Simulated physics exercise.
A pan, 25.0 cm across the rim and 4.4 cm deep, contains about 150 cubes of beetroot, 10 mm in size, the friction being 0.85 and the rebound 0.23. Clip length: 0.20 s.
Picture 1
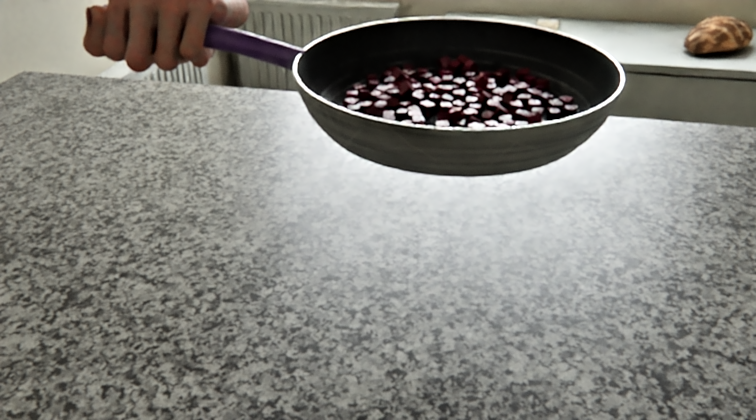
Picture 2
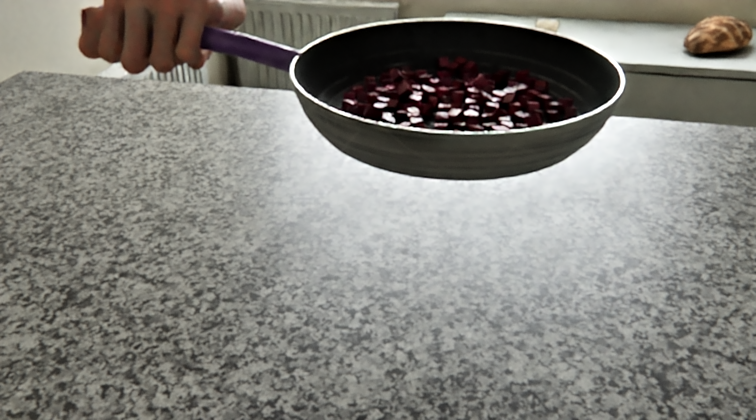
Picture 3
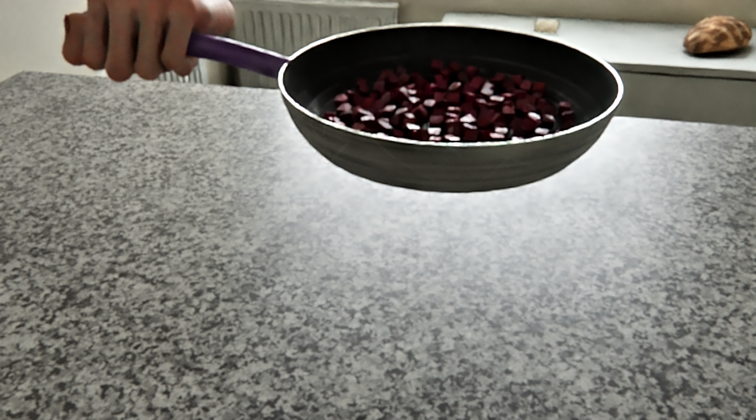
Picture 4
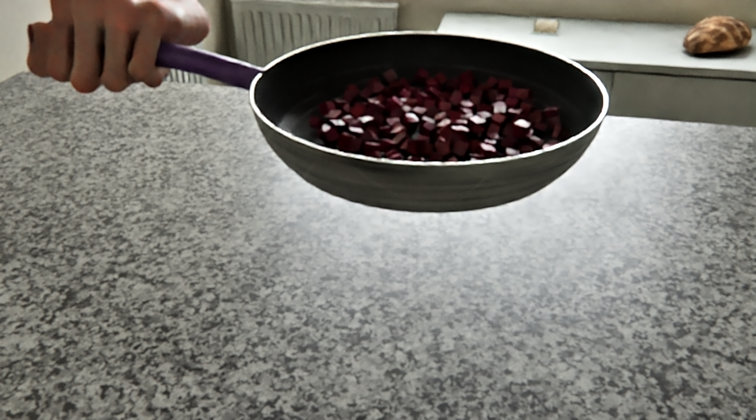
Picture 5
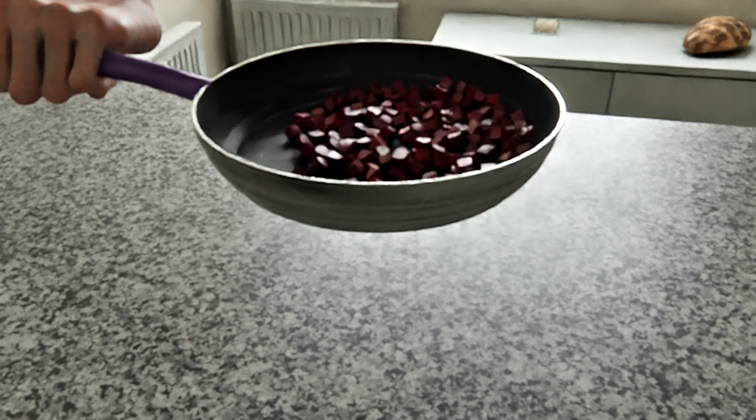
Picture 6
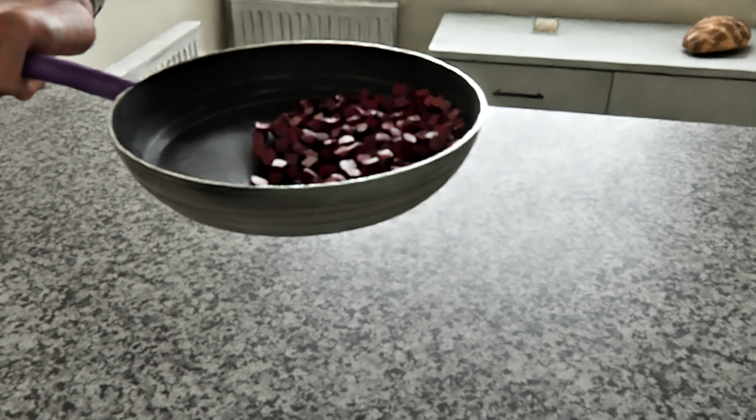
A hand moves a dark pan of beetroot cubes left and closer above a speckled countertop.
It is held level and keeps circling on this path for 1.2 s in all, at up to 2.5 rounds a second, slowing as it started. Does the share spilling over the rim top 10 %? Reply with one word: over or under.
Over.
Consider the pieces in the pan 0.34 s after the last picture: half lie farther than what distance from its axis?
11.0 centimetres or so.
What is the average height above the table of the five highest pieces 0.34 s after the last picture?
I'd put it at some 24 cm.
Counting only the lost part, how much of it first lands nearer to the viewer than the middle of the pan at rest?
30 %, roughly.
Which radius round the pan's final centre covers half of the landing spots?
52 centimetres.
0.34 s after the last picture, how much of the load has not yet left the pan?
I'd estimate about 35 percent.
Then, 0.34 s after the last picture, fallen left of where it stops 10 %, pan 35 %, in the air 55 %; middle of the pieces not yet landed near (375, 33).
Then, 0.63 s after the last picture, fallen behind where it stops 25 %, fallen right of where it stops 20 %, fallen left of where it stops 20 %, fallen in front of where it stops 10 %, pan 5 %, in the air 20 %; middle of the pieces not yet landed near (63, 116).
Then, 0.90 s after the last picture, fallen behind where it stops 40 %, fallen right of where it stops 20 %, fallen left of where it stops 20 %, fallen in front of where it stops 10 %, in the air 5 %.
Then, 1.15 s after the last picture, fallen behind where it stops 40 %, fallen right of where it stops 25 %, fallen left of where it stops 25 %, fallen in front of where it stops 15 %.
In the end, fallen behind where it stops 40 %, fallen right of where it stops 25 %, fallen left of where it stops 25 %, fallen in front of where it stops 15 %.
